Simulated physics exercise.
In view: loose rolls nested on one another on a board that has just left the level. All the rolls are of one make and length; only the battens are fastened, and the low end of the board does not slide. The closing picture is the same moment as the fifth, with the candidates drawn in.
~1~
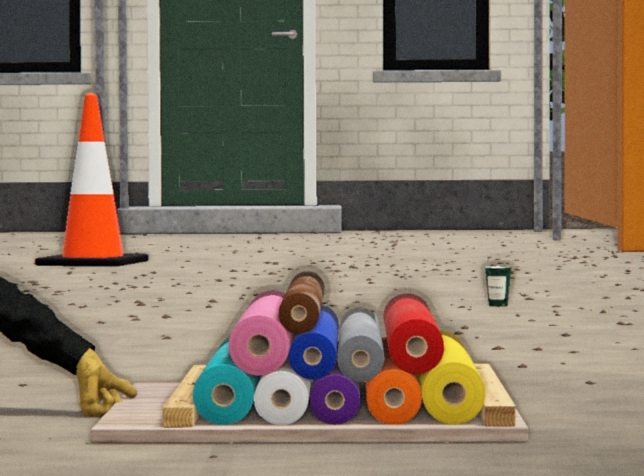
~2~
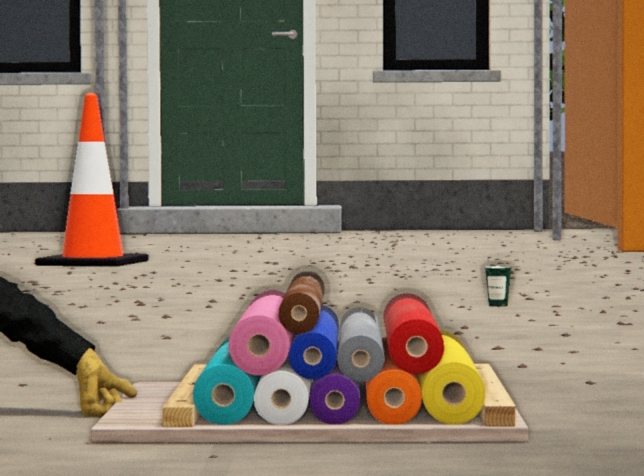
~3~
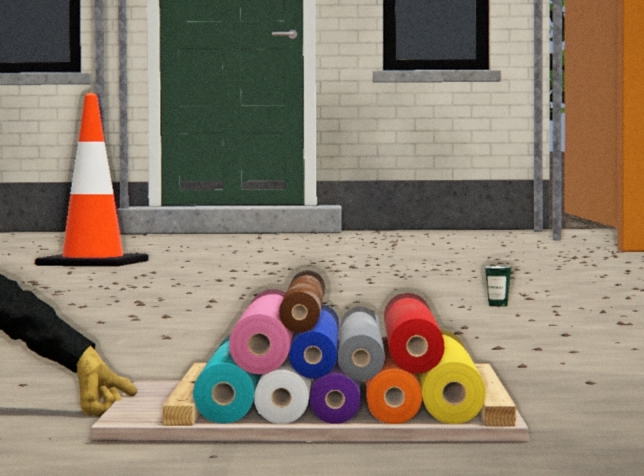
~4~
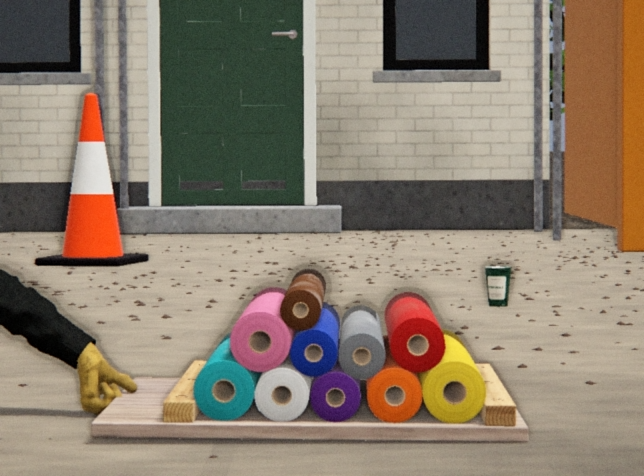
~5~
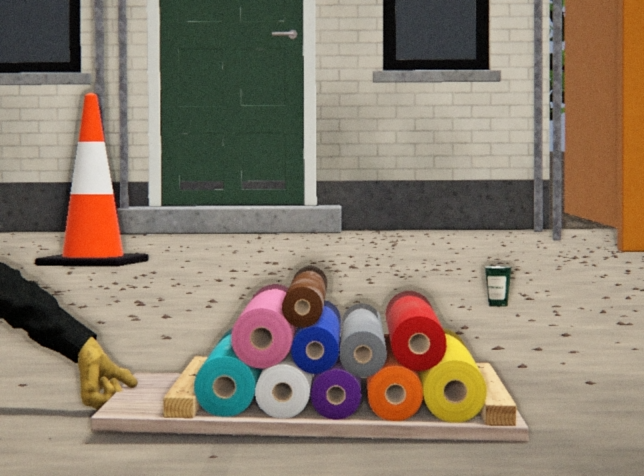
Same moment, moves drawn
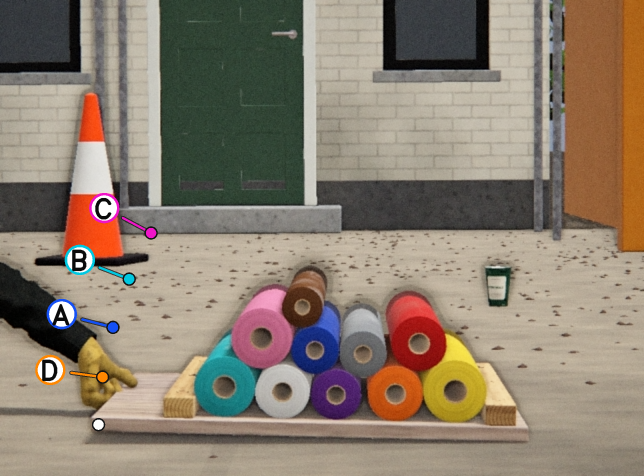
Outside a brick building with a green door, a gloved hand slightly raising the left end of a board stacked with coloured rolls.
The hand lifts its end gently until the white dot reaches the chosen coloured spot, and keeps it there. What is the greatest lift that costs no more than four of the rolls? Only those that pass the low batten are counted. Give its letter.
The last mark within the limit is C.
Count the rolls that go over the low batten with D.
The count is none.
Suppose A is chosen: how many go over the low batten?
With A, none.
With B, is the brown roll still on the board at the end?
The brown roll: Yes.
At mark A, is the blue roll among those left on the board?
Yes.
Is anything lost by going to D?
No.
On the marked copy, A at (113, 327); B at (129, 279); C at (151, 233); D at (103, 377); the white dot at (98, 425).
Taking C. A third of the way, board at 17°.
Two thirds of the way, board at 28°.
When it is over, board at 28°, none over the low batten.
As for the rest, A none over the low batten; B none over the low batten; D none over the low batten.
